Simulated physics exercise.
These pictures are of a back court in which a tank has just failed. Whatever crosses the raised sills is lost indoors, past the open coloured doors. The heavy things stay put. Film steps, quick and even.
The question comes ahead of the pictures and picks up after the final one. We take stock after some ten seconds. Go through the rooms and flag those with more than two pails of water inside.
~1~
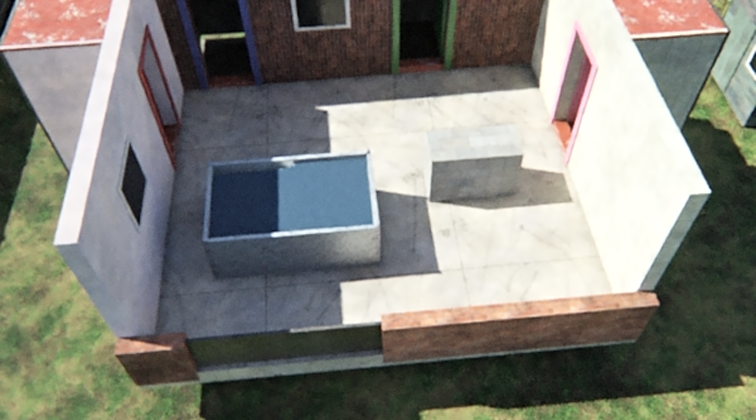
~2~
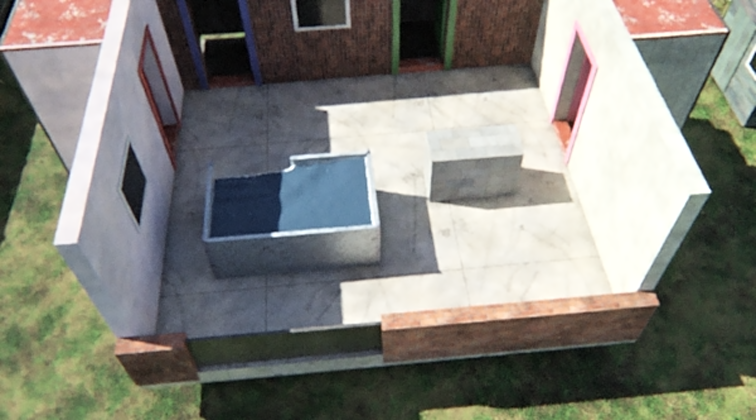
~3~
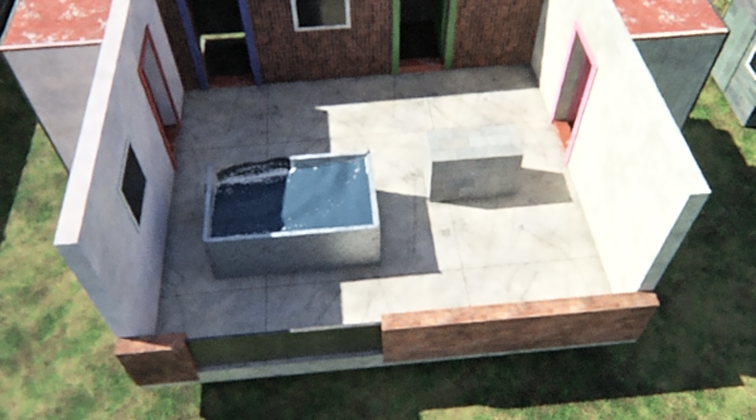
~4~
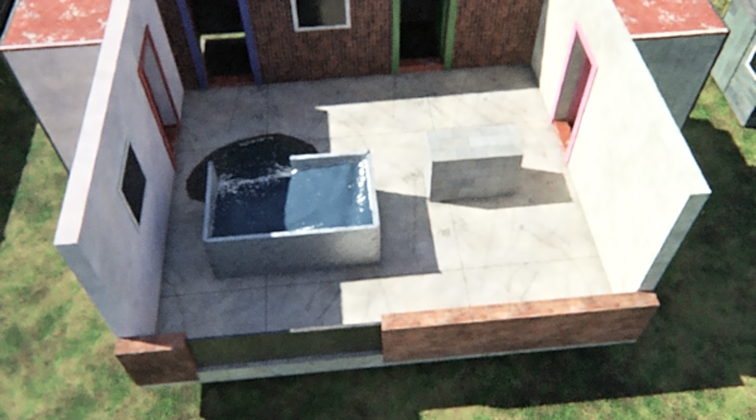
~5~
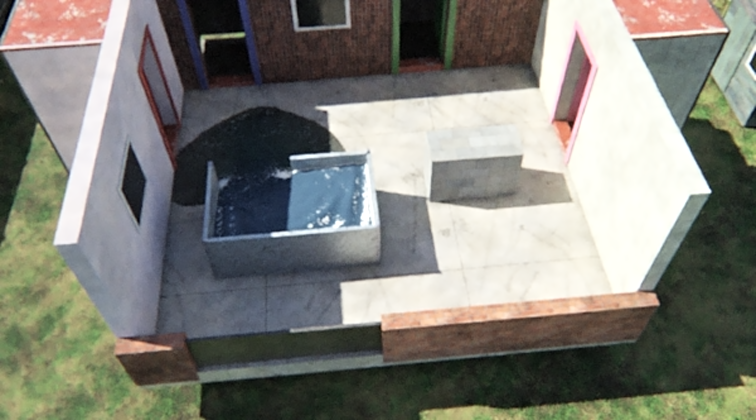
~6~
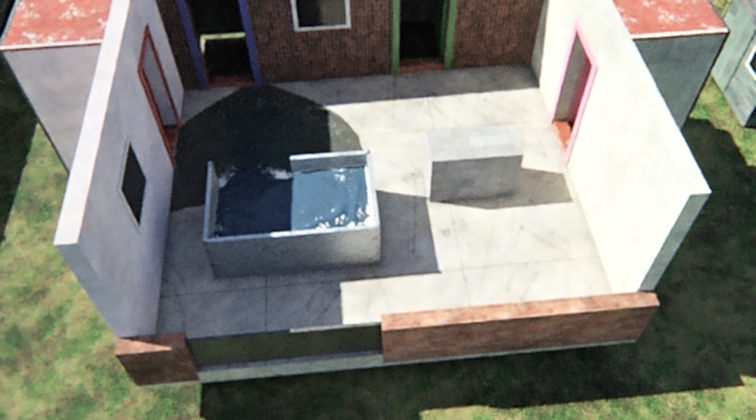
At the end, red door: More than two buckets; blue door: More than two buckets; green door: No more than two buckets; pink door: No more than two buckets.
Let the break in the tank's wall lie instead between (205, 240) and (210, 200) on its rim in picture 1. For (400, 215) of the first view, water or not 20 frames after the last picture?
Verdict: No water.
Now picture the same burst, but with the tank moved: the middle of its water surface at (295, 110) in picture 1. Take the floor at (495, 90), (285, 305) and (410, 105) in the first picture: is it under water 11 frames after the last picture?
Points in order: Inundated; not reached; inundated.
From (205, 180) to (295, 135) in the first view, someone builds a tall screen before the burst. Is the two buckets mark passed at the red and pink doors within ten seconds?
Outcome: Red door remains below the limit; pink door crosses the threshold.
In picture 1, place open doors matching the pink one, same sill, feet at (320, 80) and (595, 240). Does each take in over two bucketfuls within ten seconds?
Going in the given order, they come out over the limit and within bounds.
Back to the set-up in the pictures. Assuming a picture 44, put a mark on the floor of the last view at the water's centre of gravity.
Point: (343, 154).
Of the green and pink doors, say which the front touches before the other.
That would be the green one.
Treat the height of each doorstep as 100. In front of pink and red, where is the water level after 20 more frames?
Roughly 40 and 170 %.
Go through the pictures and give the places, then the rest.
The first picture shows the open tank at (291, 197) is whole and still.
In the second picture, water pours out on the open tank's far side and has run to a hidden place.
In the third picture, water pours out on the open tank's far side and has run to a hidden place.
In the fourth picture, water pours out on the open tank's far side and has run to (276, 137).
In the fifth picture, water pours out on the open tank's far side and has run to (256, 111).
In the sixth picture, the front is at (254, 87), out from the gap on the open tank's far side.
A moment on, water covers 30 % of the floor; the red door under two buckets in, the blue door far over two buckets in, the green door not reached, the pink door not reached.
Next, water covers 30 % of the floor; the red door over two buckets in, the blue door far over two buckets in, the green door wet at the sill, nothing in, the pink door not reached.
Then, water covers 50 % of the floor; the red door far over two buckets in, the blue door far over two buckets in, the green door wet at the sill, nothing in, the pink door not reached.
Later, water covers 75 % of the floor; the red door far over two buckets in, the blue door far over two buckets in, the green door wet at the sill, nothing in, the pink door under two buckets in.
In the end, water covers 95 % of the floor; the red door far over two buckets in, the blue door far over two buckets in, the green door wet at the sill, nothing in, the pink door under two buckets in.
